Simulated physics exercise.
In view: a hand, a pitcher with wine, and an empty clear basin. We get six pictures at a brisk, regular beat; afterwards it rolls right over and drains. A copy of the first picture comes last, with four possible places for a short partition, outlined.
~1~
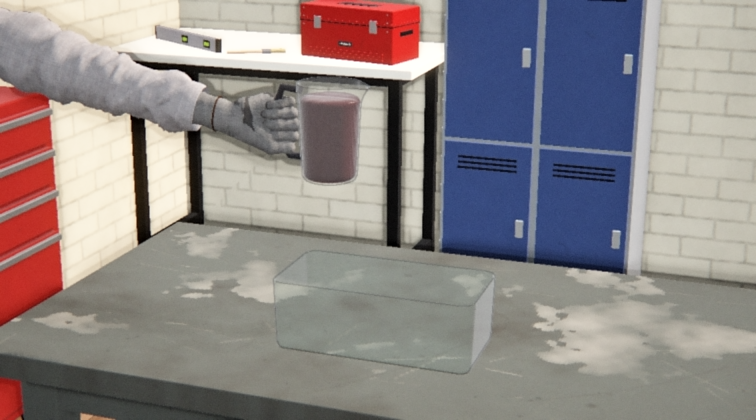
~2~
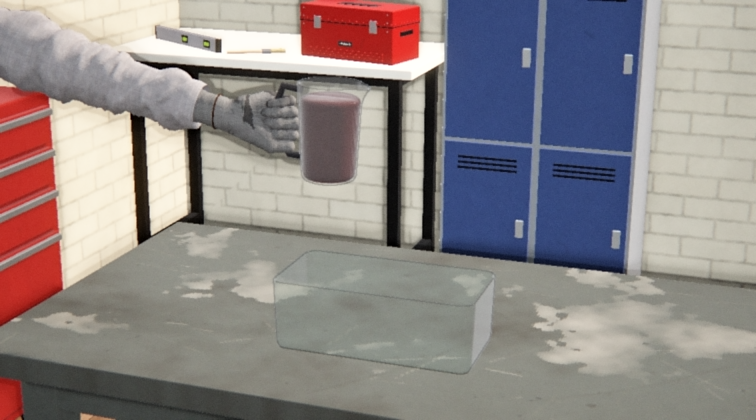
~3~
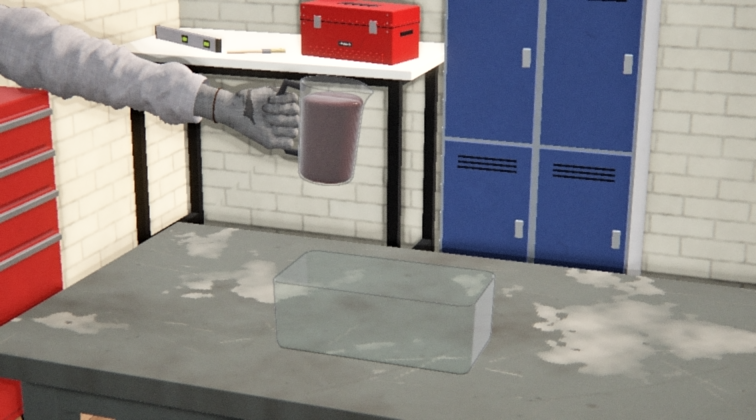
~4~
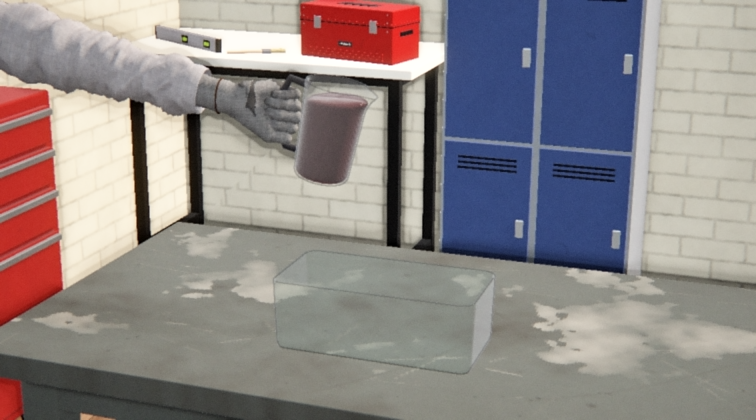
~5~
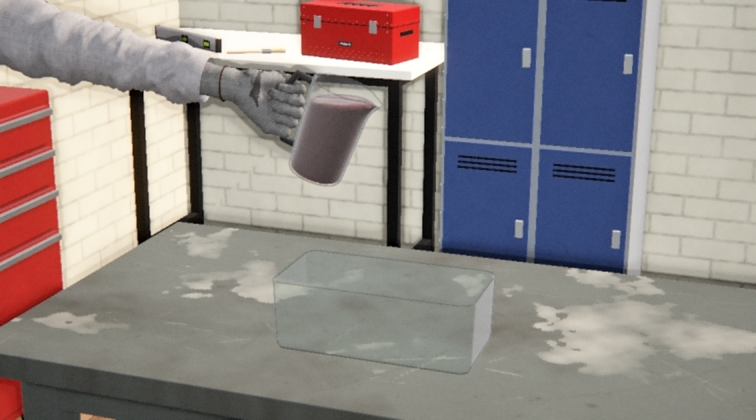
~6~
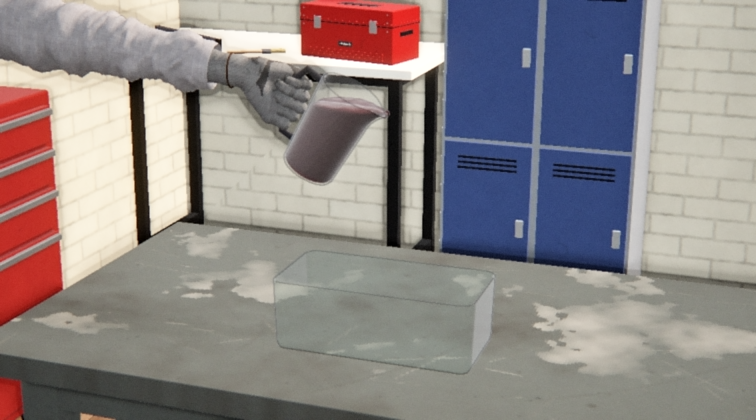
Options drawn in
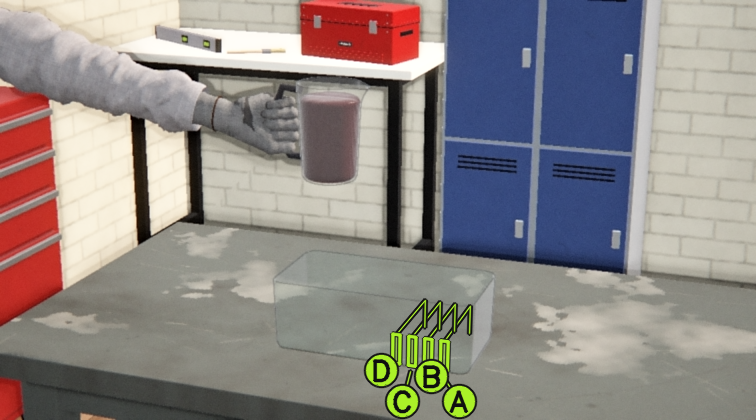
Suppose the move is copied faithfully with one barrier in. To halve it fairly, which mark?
B is best.
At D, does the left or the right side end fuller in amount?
The right one.
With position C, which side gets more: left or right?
The right side.
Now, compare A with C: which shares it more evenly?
Position C.
On the marked copy, A at (442, 376); B at (426, 373); C at (410, 371); D at (394, 368).
For position A, about 89 % ends left of the wall and 3 % right of it; 8 % is lost outside.
For position B, about 56 % ends left of the wall and 41 % right of it; 4 % is lost outside.
For position C, about 18 % ends left of the wall and 78 % right of it; 4 % is lost outside.
For position D, about 8 % ends left of the wall and 87 % right of it; 5 % is lost outside.
